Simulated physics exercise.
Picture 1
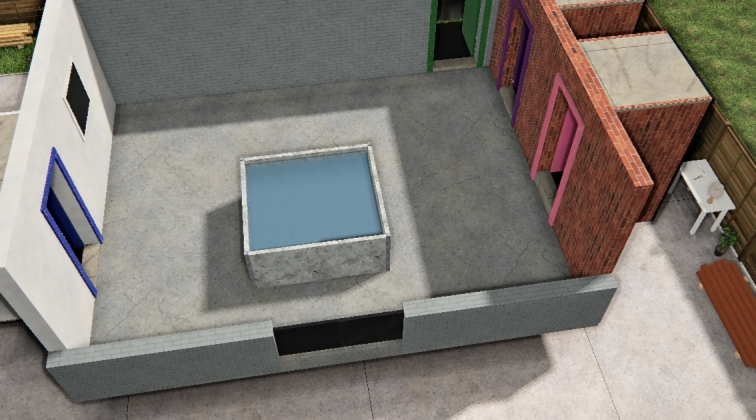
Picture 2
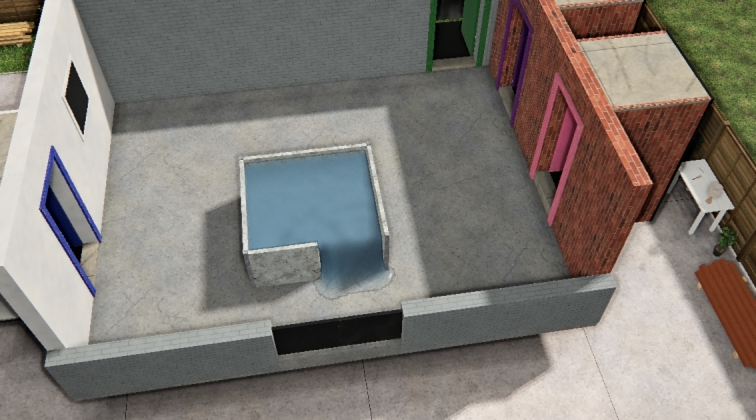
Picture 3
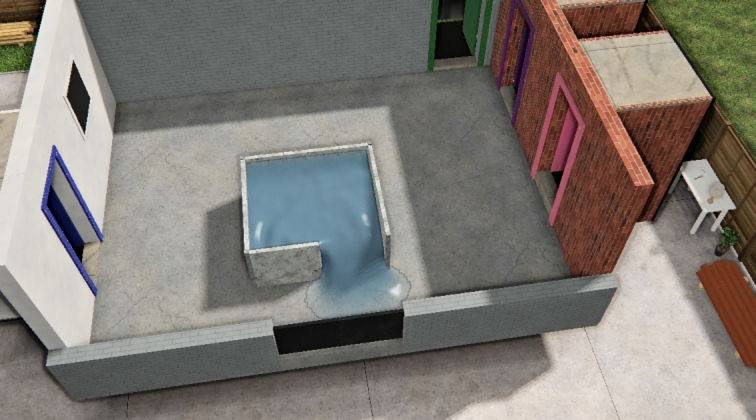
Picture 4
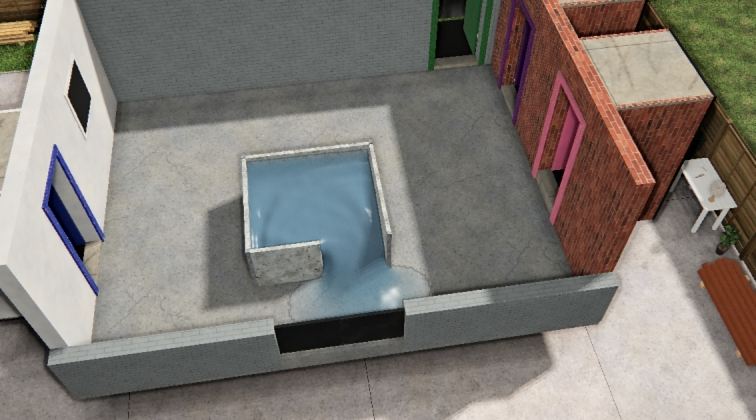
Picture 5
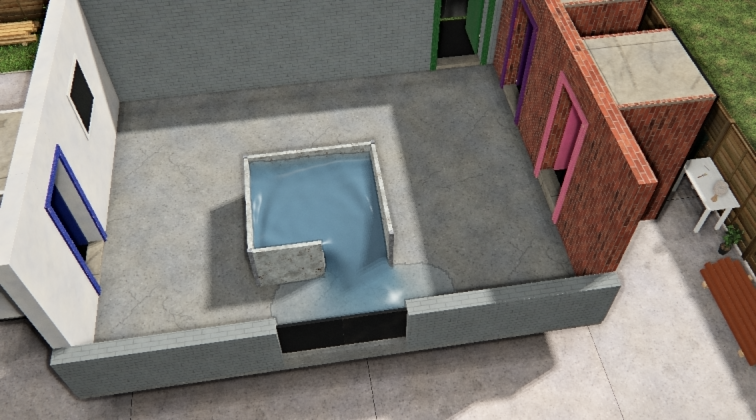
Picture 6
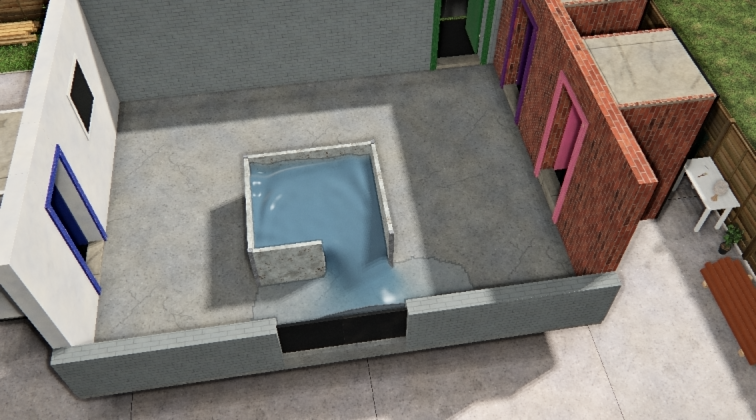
Water sat still in a square stone tank in a walled yard, then poured out through a gap in the tank's front right side and spread across the concrete toward the low grey front wall.
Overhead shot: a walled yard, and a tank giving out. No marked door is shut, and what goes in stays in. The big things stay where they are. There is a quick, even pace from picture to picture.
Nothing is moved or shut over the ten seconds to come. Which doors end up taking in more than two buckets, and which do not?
One by one: Purple door: Little enough water, blue door: Too much water, pink door: Little enough water, green door: Too much water.
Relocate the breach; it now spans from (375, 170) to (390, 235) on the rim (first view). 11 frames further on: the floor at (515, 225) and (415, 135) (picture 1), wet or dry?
Soaked and Still dry.
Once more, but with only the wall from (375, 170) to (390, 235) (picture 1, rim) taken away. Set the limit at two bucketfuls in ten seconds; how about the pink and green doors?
So here's how it goes: Pink runs over, while green runs over.
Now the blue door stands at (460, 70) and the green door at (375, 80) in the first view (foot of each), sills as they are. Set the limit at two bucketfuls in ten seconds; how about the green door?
Result - green: Remains below the limit.
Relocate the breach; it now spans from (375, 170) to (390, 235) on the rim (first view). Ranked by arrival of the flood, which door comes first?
It's the one in pink.
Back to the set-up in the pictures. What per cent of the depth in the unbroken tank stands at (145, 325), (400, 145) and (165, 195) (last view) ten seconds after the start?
In that order: 8, 10 and 10 per cent.
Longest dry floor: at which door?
That would be the green door.
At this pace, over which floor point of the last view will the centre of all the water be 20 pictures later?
The water centres close to (351, 246).
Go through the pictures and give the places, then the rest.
Still water in the open tank at (312, 199), in the first picture.
The front is at (326, 292), out from the gap at (352, 262), in the second picture.
The front is at a hidden place, out from the gap at (353, 262), in the third picture.
Water pours out at (354, 262) and has run to a hidden place, in the fourth picture.
Water pours out at (357, 261) and has run to a hidden place, in the fifth picture.
Water pours out at (357, 261) and has run to a hidden place, in the sixth picture.
A moment on, water covers 20 % of the floor; the purple door not reached, the blue door not reached, the pink door not reached, the green door not reached.
Next, water covers 35 % of the floor; the purple door not reached, the blue door wet at the sill, nothing in, the pink door wet at the sill, nothing in, the green door not reached.
Then, water covers 55 % of the floor; the purple door wet at the sill, nothing in, the blue door over two buckets in, the pink door wet at the sill, nothing in, the green door wet at the sill, nothing in.
Later, water covers 90 % of the floor; the purple door wet at the sill, nothing in, the blue door far over two buckets in, the pink door wet at the sill, nothing in, the green door over two buckets in.
In the end, water covers 100 % of the floor; the purple door under two buckets in, the blue door far over two buckets in, the pink door wet at the sill, nothing in, the green door far over two buckets in.
